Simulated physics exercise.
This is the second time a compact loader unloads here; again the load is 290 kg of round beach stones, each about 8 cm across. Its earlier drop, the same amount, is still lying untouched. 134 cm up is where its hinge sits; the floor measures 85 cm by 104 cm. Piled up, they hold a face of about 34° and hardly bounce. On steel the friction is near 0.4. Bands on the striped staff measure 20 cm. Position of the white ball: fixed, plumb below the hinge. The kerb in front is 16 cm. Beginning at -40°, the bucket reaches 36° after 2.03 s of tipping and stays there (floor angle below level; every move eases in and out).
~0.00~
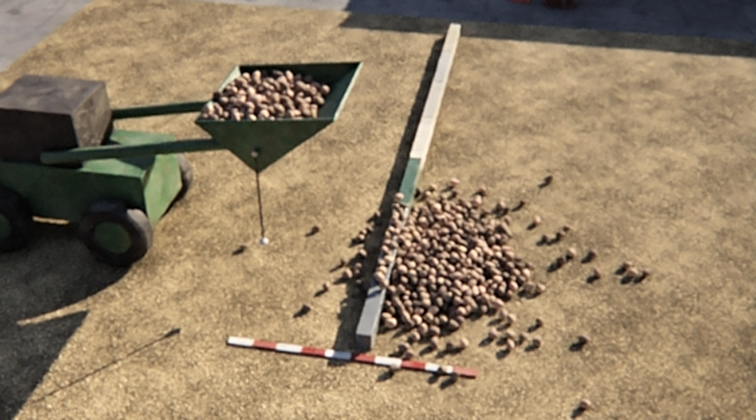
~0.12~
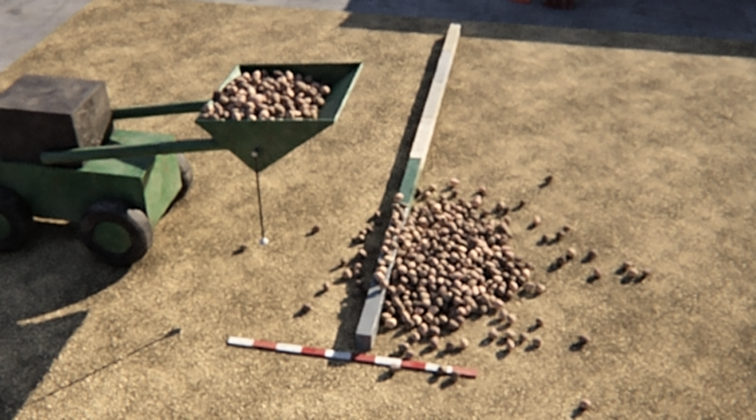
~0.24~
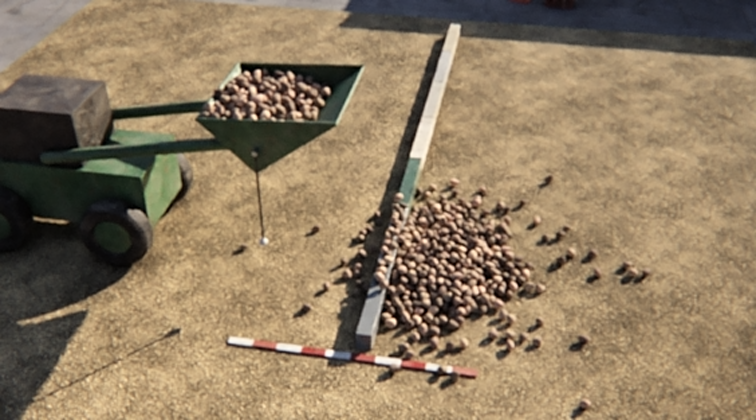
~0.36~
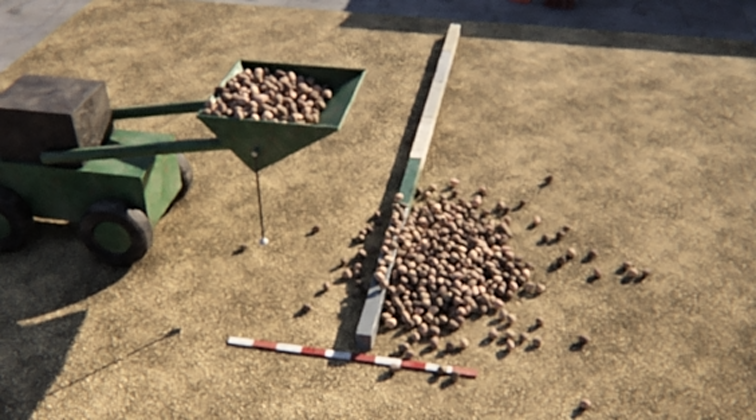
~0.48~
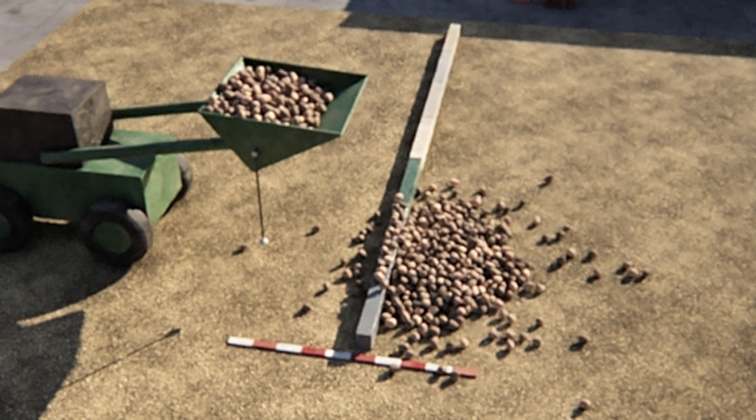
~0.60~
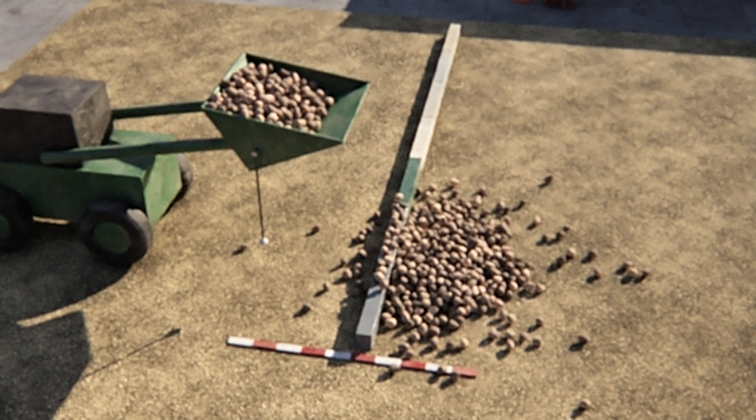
On sandy ground, a green loader slowly tilts its stone-filled bucket forward beside a stone pile.
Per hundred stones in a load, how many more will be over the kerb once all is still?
41.
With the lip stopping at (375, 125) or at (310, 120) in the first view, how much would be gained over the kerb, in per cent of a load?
First place: Roughly 95 %; second place: Roughly 10 %.
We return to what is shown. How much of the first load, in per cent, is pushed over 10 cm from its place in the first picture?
10 per cent.
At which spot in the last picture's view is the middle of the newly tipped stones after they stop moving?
I'd point to about (379, 248).
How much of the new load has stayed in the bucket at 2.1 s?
I'd say about 20 per cent.
After 1.5 s the floor is at 24°; in per cent of one load, 94 in the bucket, 14 on this side of the kerb, 92 over the kerb; the foremost stones are at (605, 288).
After 2.1 s the floor is at 36°; in per cent of one load, 22 in the bucket, 74 on this side of the kerb, 104 over the kerb; the foremost stones are at (605, 288).
After 2.5 s the floor is at 36°; in per cent of one load, 0 in the bucket, 76 on this side of the kerb, 124 over the kerb; the foremost stones are at (605, 288).
After 5.1 s the floor is at 36°; in per cent of one load, 0 in the bucket, 67 on this side of the kerb, 132 over the kerb; the foremost stones are at (608, 297). Net gain over the kerb, 41.
